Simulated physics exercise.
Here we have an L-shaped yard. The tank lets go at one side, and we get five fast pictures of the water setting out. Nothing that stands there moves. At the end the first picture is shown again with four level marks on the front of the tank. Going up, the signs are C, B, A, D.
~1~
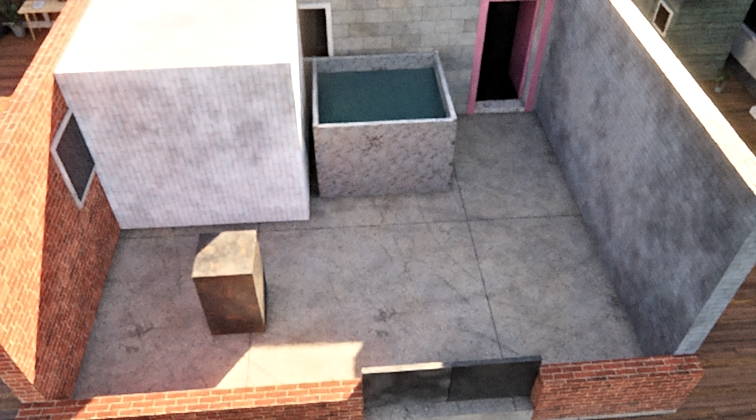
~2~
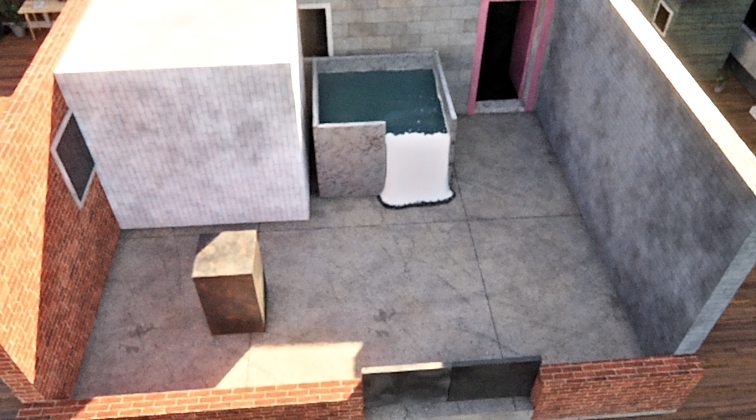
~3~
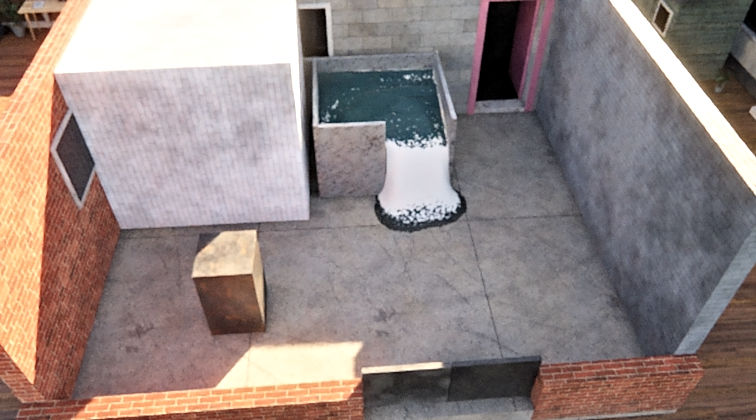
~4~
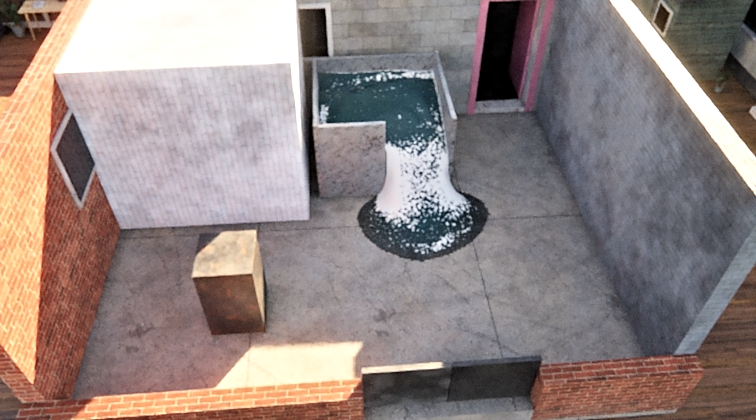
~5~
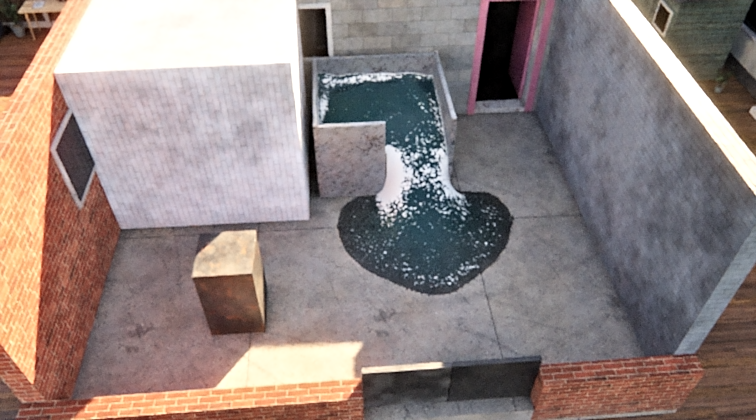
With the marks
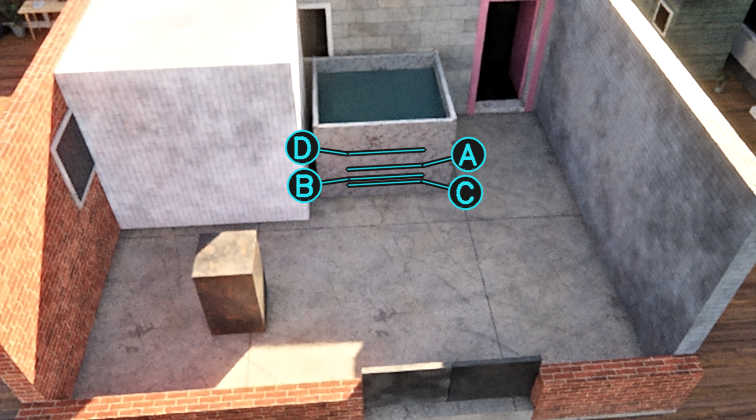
At the start, dark green water sits still in a raised stone tank in a walled yard, near a pink doorway. Part of the tank's front is then open, and white, foaming water pours through onto the concrete. The puddle spreads forward and sideways into a broad, dark, foam-flecked pool across the middle of the yard.
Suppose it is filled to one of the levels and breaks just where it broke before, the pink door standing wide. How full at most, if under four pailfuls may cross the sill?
It is A.
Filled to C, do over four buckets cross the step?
No.
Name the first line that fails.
D it is.
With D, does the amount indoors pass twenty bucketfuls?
No, it does not.
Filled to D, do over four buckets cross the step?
Yes, it does.
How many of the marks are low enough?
Three.
In cyan, A at (385, 167); B at (385, 177); C at (385, 183); D at (385, 151); from the bottom up C, B, A, D.
If A is chosen, a bucket or two gets in.
If B is chosen, nothing gets over.
If C is chosen, nothing gets over.
If D is chosen, about 9 bucketfuls get in.
